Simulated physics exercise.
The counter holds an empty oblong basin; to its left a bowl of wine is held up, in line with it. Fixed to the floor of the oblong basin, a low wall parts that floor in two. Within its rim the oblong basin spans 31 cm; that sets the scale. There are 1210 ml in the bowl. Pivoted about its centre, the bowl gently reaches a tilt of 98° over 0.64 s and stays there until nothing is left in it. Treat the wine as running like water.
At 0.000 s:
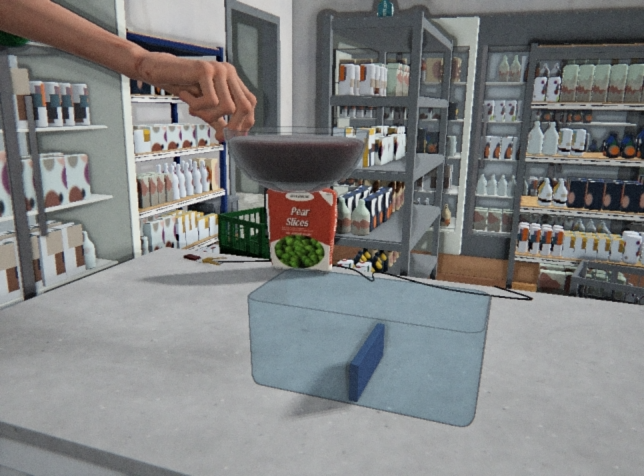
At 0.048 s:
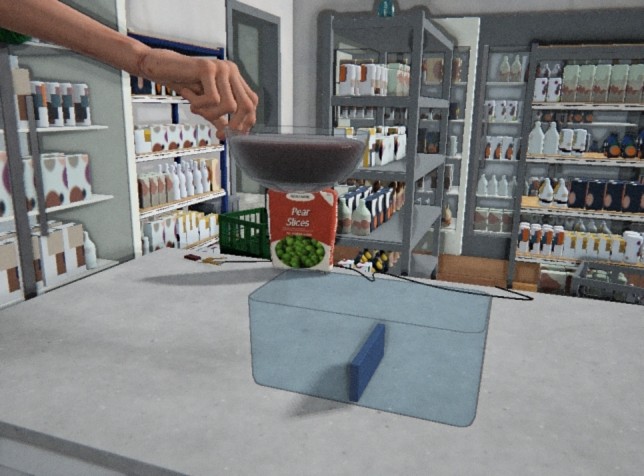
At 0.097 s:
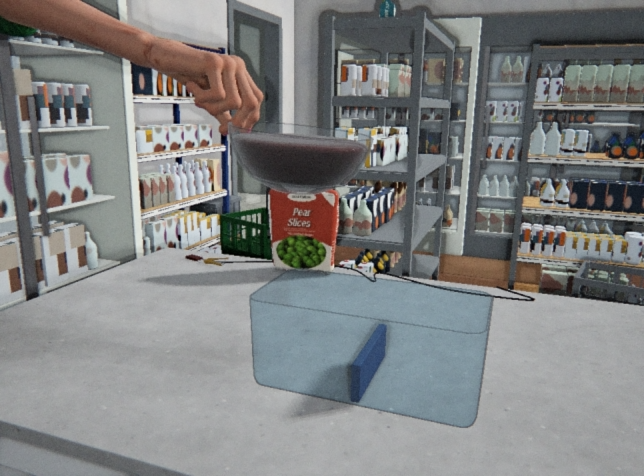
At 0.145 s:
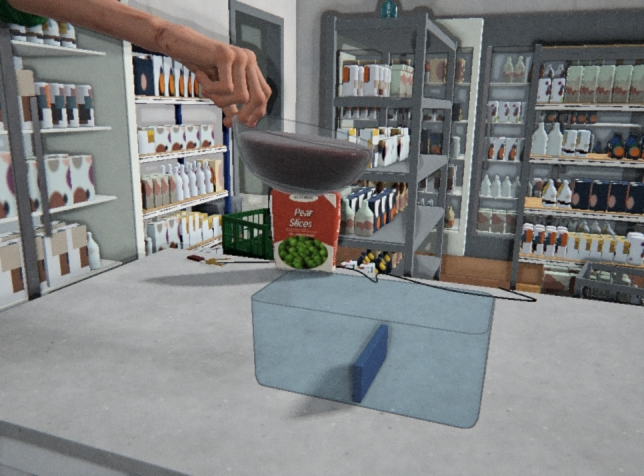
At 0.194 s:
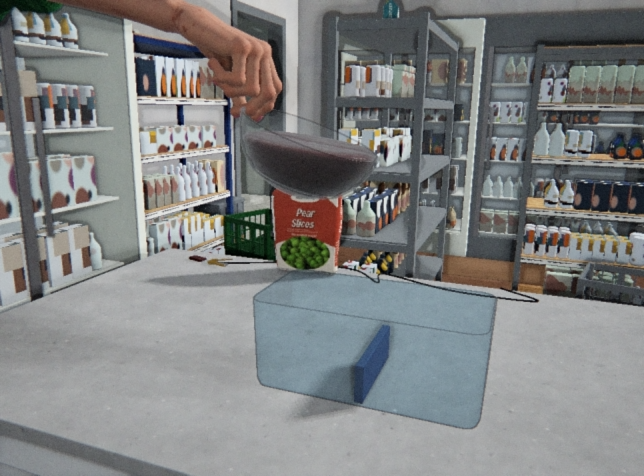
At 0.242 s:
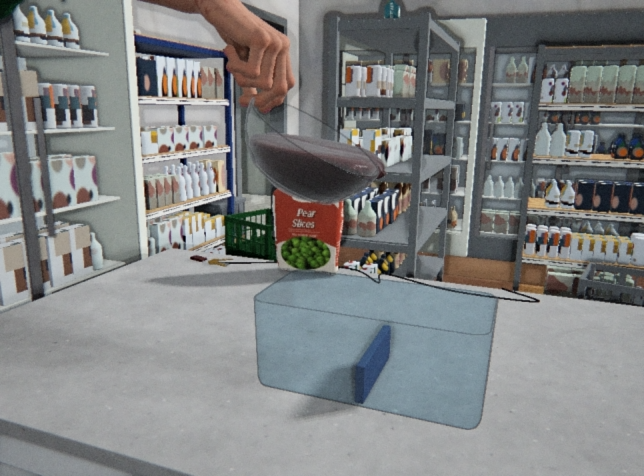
A bare hand reaches in from the upper left, holding a clear bowl of dark liquid above a pale grey counter in a shop lined with stocked shelves, seen from slightly above. Behind stand a red carton picturing green pieces and a green basket, while a clear bluish basin with a low blue wall sits in front. The bowl tilts gradually rightward, its right rim lowering as the hand rises slightly.
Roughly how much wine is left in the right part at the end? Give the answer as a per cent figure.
Roughly 56 per cent is left in the right part.
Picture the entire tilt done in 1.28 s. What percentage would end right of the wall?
Roughly 80 %.
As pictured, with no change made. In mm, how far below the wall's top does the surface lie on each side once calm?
About 34 mm left, about 22 mm right.
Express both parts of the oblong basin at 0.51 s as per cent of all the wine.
I'd say about 0 left and about 30 right.
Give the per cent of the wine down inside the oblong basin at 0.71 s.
Reading: Approx. 74 %.
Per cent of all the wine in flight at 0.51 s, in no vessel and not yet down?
Around 56 percent.
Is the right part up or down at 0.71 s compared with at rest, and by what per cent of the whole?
Change: Decrease, about 5.
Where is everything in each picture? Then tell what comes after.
It leans 0°; its right rim is at (366, 133); the wine meets the walls at (239, 137) and (364, 142); the oblong basin's rim runs from (268, 283) to (488, 313); the wall's top is at (369, 343), in the first frame.
It leans 1°; its right rim is at (367, 135); the wine meets the walls at (240, 137) and (364, 143), in the second frame.
It leans 5°; its right rim is at (370, 141); the wine meets the walls at (243, 134) and (368, 147), in the third frame.
It leans 12°; its right rim is at (373, 151); the wine meets the walls at (247, 133) and (372, 151), in the fourth frame.
It leans 21°; its right rim is at (375, 163); the wine meets the walls at (253, 133) and (374, 159); 1 per cent is over the edge, in the fifth frame.
It leans 31°; its right rim is at (374, 177); the wine meets the walls at (259, 135) and (366, 162); 7 per cent is over the edge, in the sixth frame.
Then, 0.51 s in, the tilt is 89° and 13 per cent is still to pour, 0 is left of the wall and 30 right of it.
Then, 0.71 s in, the tilt is 98° and 0 per cent is still to pour, 13 is left of the wall and 60 right of it.
Then, 0.92 s in, the tilt is 98° and 0 per cent is still to pour, 21 is left of the wall and 68 right of it.
Then, 1.14 s in, the tilt is 98° and 0 per cent is still to pour, 32 is left of the wall and 56 right of it.
Finally, 34 per cent lies left of the wall, 56 right of it and 10 outside.
